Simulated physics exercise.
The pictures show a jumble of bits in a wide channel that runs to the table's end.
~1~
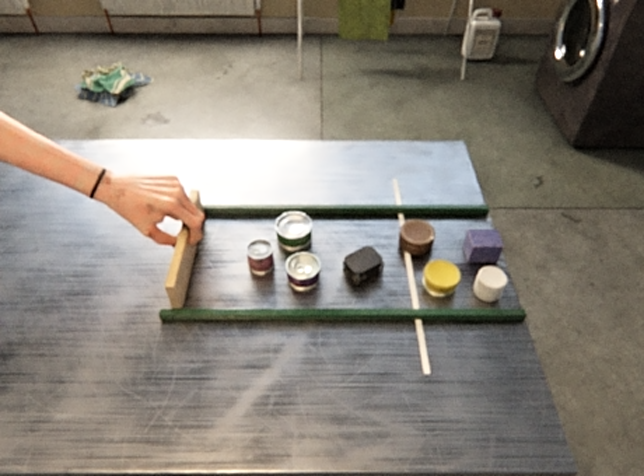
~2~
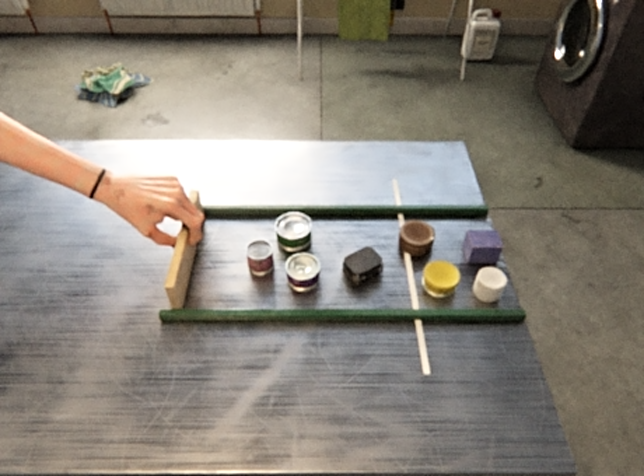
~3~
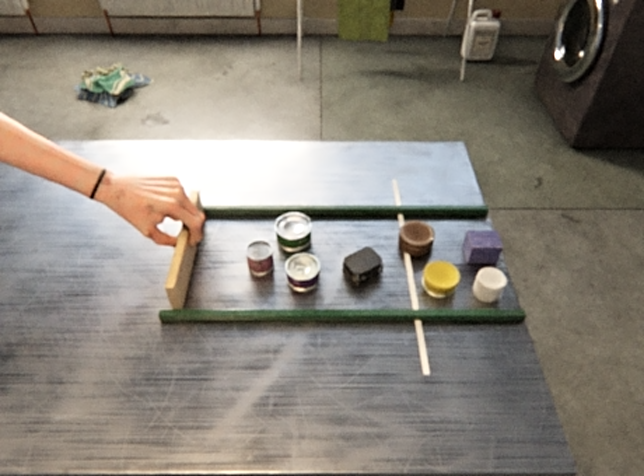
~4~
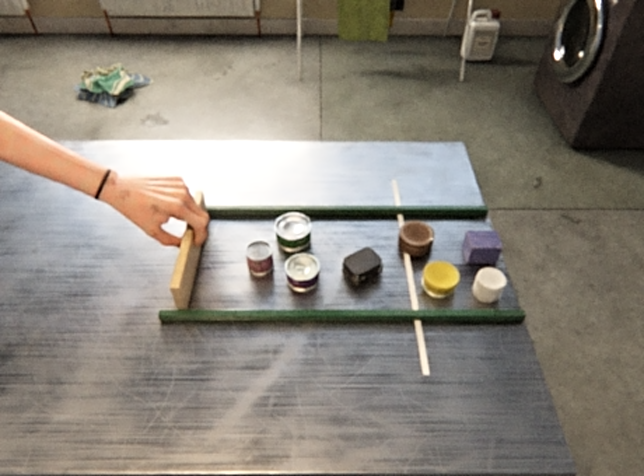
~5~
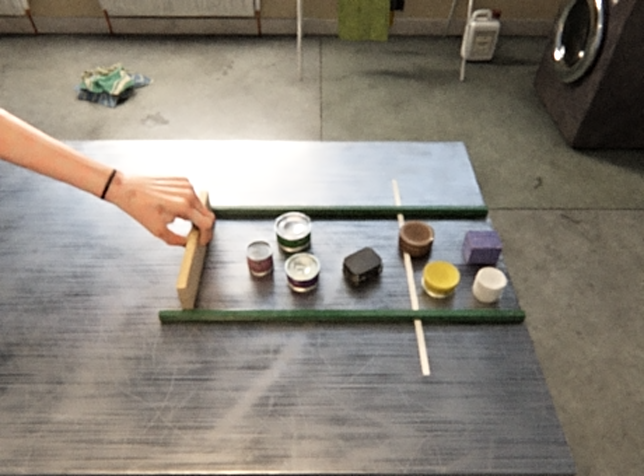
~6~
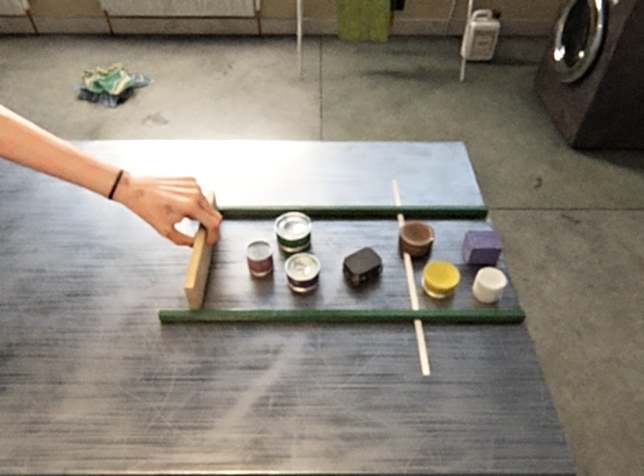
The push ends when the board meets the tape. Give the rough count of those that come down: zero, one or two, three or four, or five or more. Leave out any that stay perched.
The number that fall off is zero.
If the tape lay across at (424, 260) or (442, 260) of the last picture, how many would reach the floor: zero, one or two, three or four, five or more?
In that order: None; one or two.
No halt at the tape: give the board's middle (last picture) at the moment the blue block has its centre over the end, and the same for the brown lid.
For the blue block at (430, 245), for the brown lid at (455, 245).
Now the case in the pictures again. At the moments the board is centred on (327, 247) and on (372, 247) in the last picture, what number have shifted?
At the one place 4, at the other 5.
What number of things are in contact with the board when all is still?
It touches 3.
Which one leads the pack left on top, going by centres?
That is the blue block.
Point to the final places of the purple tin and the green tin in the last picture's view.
Near (430, 283) and (422, 231).
Early on, none off yet; blue block at rest near (482, 247); white lid at rest near (489, 286); yellow pot at rest near (440, 279).
A while later, none off yet; blue block at rest near (482, 247); white lid at rest near (489, 286); yellow pot moving near (443, 281).
Finally, the number that fall off is zero.
